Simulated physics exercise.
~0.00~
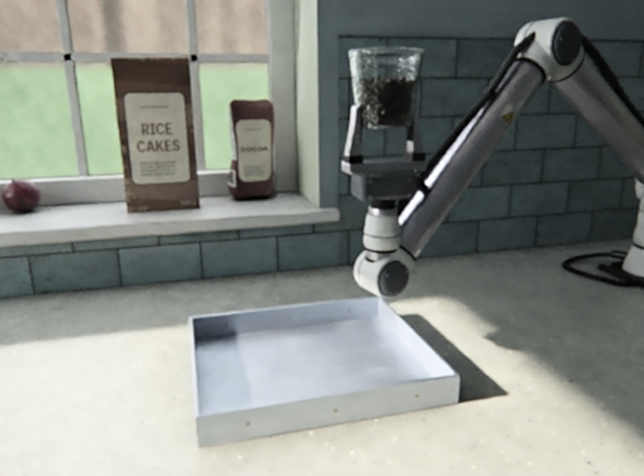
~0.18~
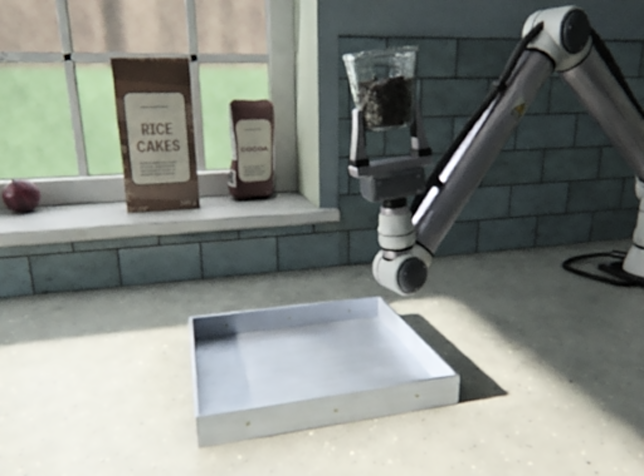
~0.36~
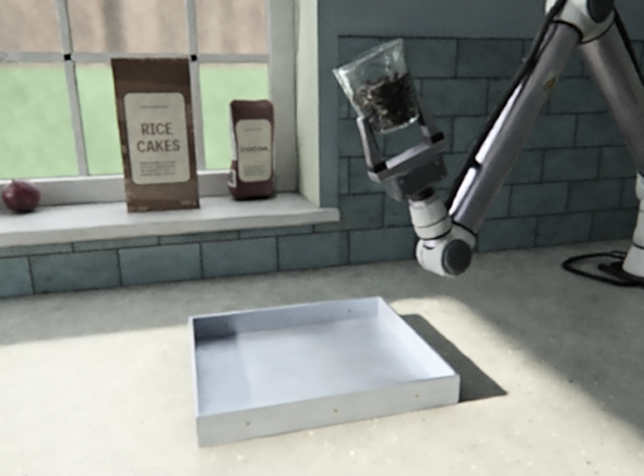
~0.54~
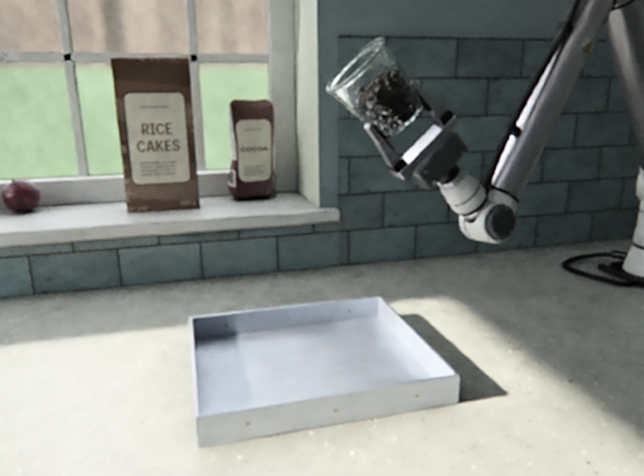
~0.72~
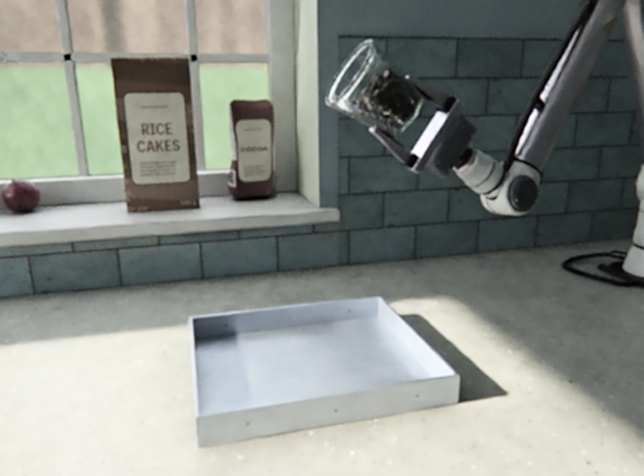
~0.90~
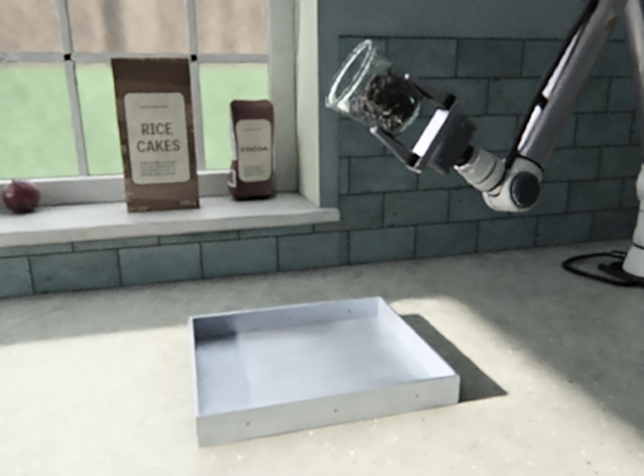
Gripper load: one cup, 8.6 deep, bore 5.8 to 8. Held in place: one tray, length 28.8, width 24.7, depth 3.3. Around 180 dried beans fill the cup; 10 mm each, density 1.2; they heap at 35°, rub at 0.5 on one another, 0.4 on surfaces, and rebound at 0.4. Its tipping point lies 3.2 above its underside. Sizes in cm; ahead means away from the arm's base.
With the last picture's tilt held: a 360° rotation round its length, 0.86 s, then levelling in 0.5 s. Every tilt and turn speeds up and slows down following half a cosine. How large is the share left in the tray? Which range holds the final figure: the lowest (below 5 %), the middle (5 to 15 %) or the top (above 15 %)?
It sits in the lowest range, below 5 %.
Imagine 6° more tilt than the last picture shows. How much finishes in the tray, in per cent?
0 percent or so.
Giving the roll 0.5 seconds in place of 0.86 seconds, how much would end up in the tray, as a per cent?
Then roughly 0 %.
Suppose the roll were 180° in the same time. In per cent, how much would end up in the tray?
Share: Close to 0 %.
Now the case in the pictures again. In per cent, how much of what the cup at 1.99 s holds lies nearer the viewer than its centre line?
Near enough 55 in a hundred.
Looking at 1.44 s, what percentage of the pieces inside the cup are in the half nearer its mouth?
35 %, about.
After 1.44 s, tipped 57°, highest piece 38 above the table; 180 in the cup.
After 1.99 s, tipped 32°, highest piece 37 above the table; 180 in the cup.
After 2.46 s, upright, highest piece 38 above the table; 180 in the cup.
After 3.16 s, upright, highest piece 38 above the table; 180 in the cup.
In the end, 180 in the cup. That is 0 % in the tray.
